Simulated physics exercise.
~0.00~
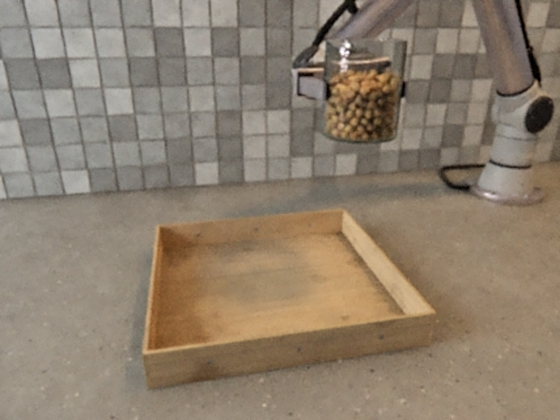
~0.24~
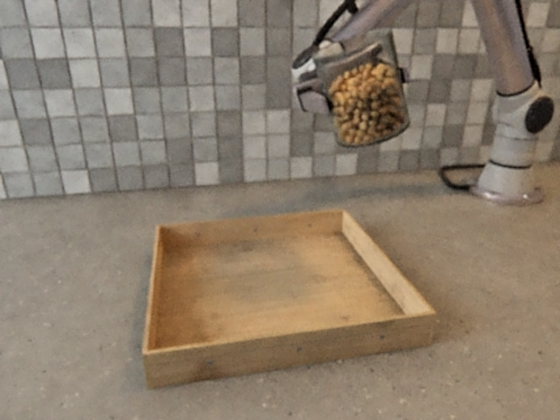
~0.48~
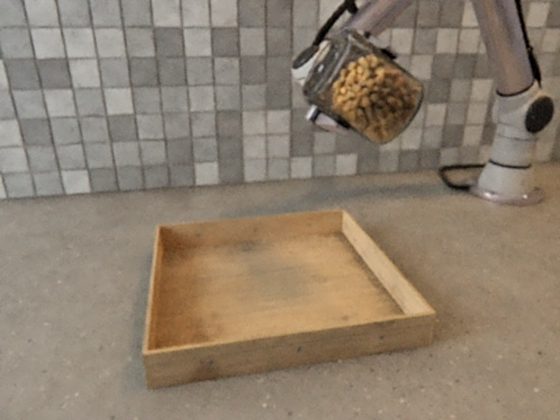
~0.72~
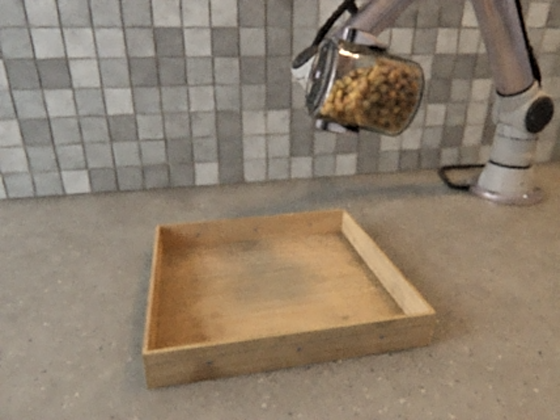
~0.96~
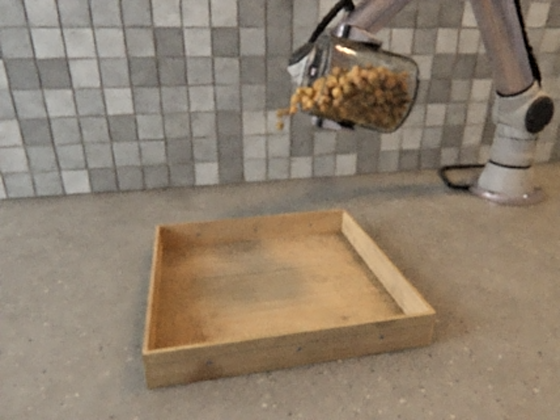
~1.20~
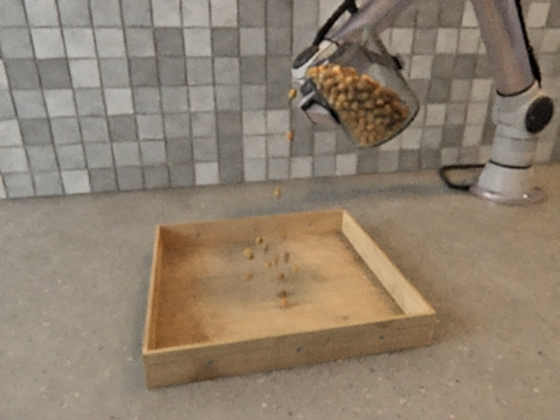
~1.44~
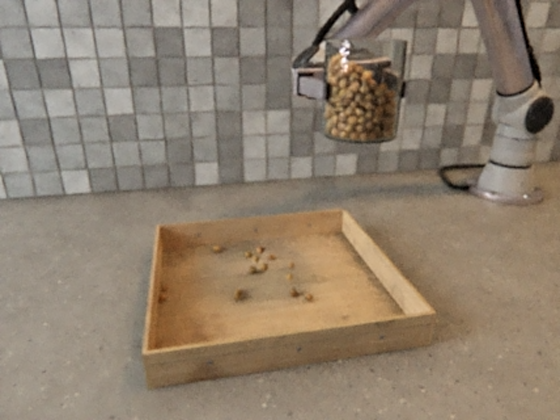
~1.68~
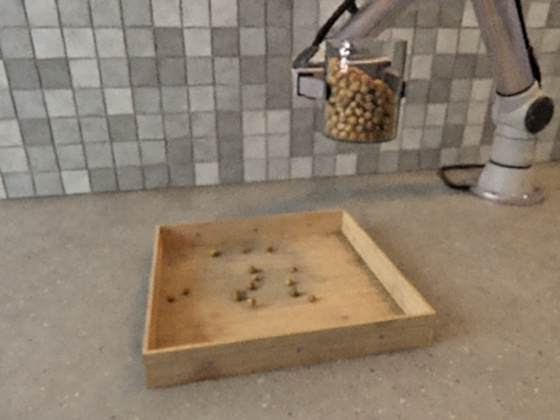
A robot arm tips a beaker of chickpeas, spills a few into a wooden tray, then rights it.
